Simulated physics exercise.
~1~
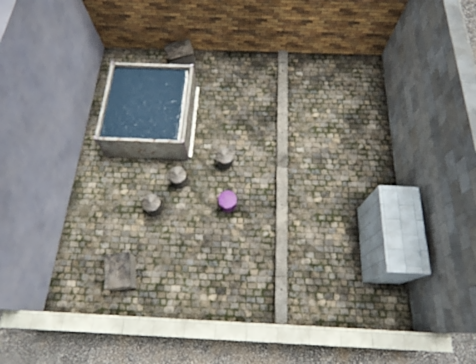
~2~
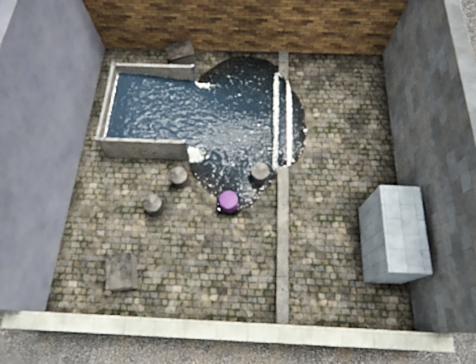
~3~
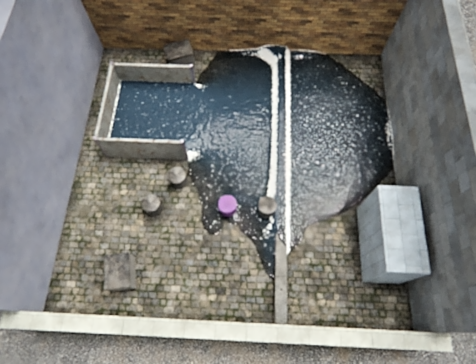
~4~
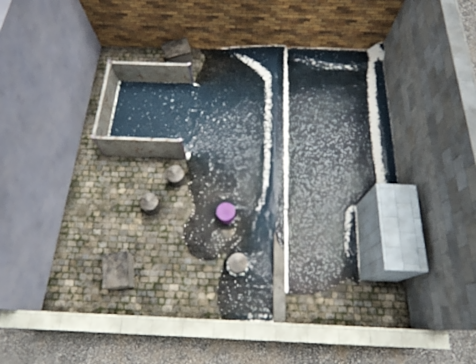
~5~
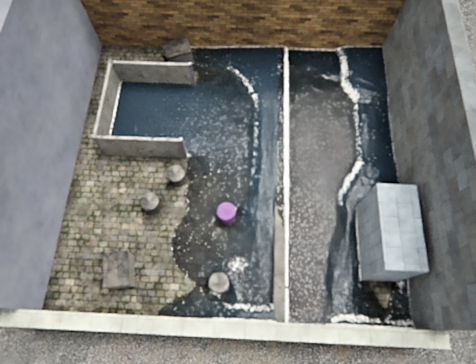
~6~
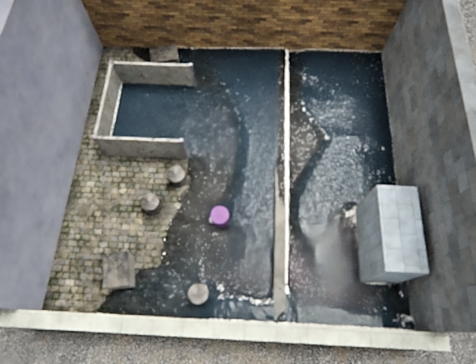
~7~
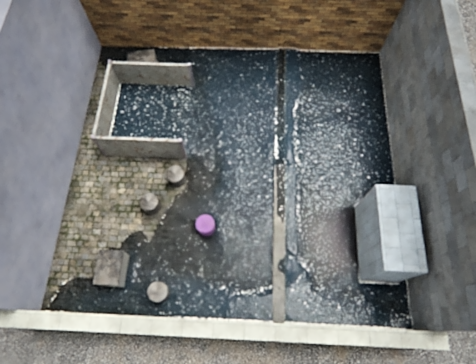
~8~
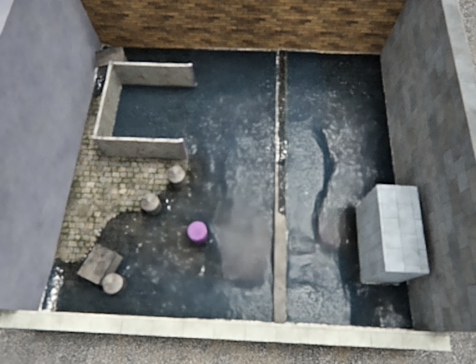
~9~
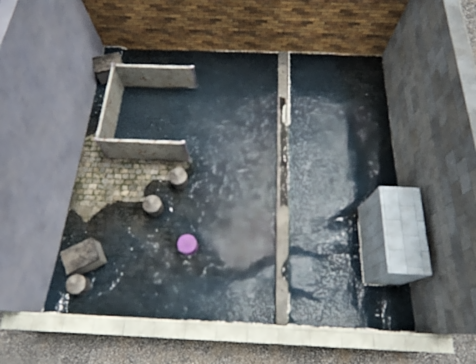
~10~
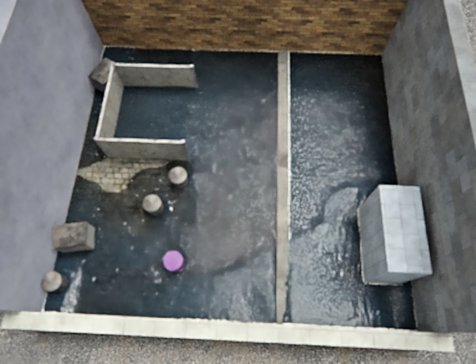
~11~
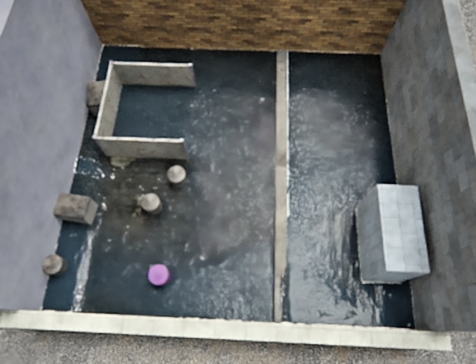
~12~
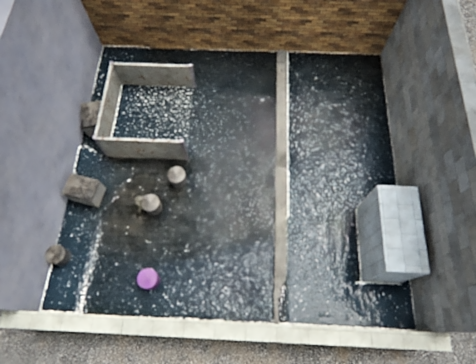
A walled tank bursting on its right side, flooding a paved yard and carrying the purple pail and other loose items leftward.
